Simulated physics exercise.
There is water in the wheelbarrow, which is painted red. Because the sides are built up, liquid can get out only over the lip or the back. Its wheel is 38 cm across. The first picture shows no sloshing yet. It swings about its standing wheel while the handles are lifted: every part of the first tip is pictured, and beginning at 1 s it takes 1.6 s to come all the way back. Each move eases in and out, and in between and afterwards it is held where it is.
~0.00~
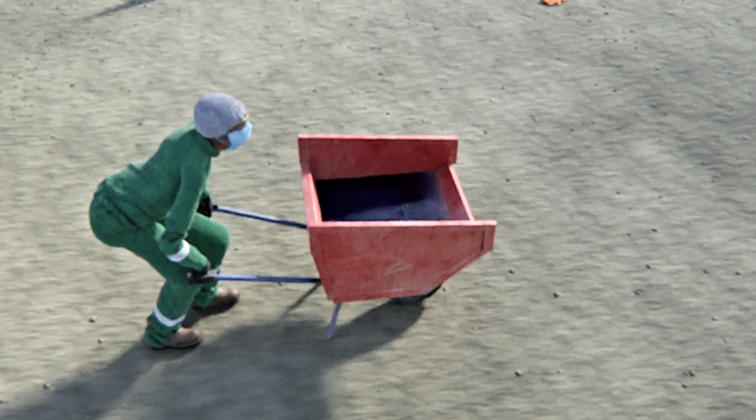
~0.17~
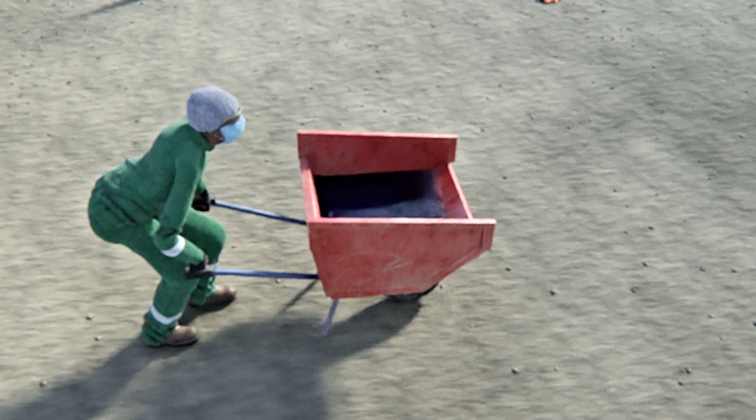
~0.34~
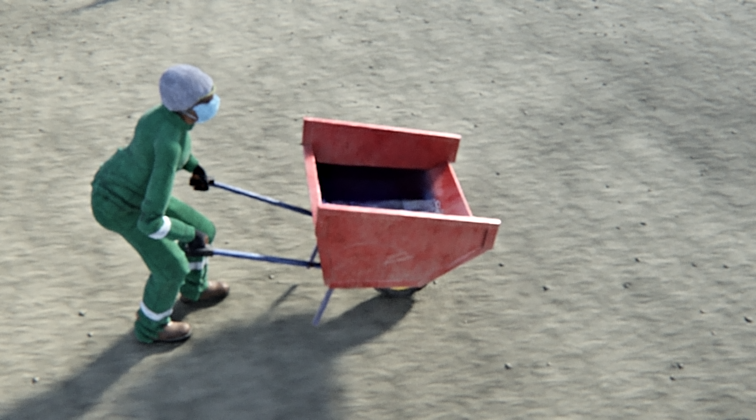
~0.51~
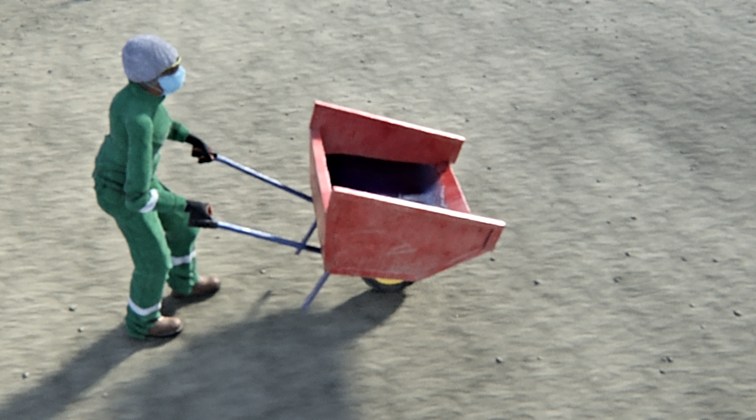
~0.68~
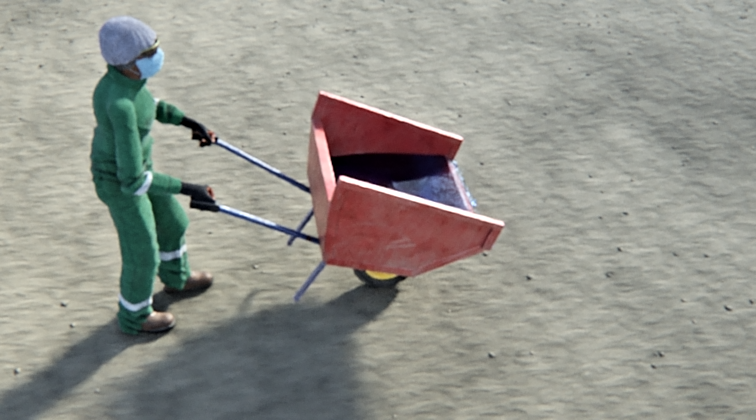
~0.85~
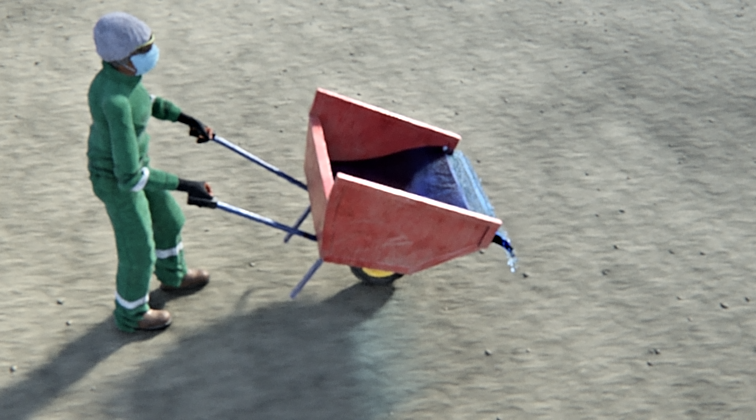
On gravelly ground, a worker in green lifts a red wheelbarrow's handles, and water pours out the front.
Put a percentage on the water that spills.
Some 54 per cent goes overboard.
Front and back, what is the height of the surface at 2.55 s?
Front: 4 cm; back: 12 cm.
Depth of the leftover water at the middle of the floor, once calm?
I'd say some 8 cm at the middle.
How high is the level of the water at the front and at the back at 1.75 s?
About 12 cm at the front, 2 cm at the back.
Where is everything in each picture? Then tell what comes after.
It reaches (392, 176) at the front; it reaches (330, 181) at the back; the lip is at (482, 246); the front is on the right, in the first picture.
It reaches (391, 174) at the front; it reaches (328, 177) at the back, in the second picture.
It reaches (391, 169) at the front; it reaches (330, 166) at the back; it has turned 7° nose down, in the third picture.
It reaches (393, 163) at the front; it reaches (332, 155) at the back; it has turned 14° nose down, in the fourth picture.
It reaches (392, 155) at the front; it has turned 19° nose down; water has begun to come out, in the fifth picture.
It reaches (388, 155) at the front; it has turned 19° nose down; the lip is at (479, 242); water is coming out, 12 per cent so far, in the sixth picture.
Then, 1.75 s in, the barrow is at 11° forwards, the surface stands 2 cm at the back and 11 cm at the front; 53 per cent has gone, over the front.
Then, 2.55 s in, the surface stands 12 cm at the back and 5 cm at the front; 53 per cent has gone, over the front.
Then, 3.40 s in, the surface stands 9 cm at the back and 9 cm at the front; 54 per cent has gone, over the front.
Then, 5.49 s in, 54 per cent has gone, over the front, 36 of 68 litres.
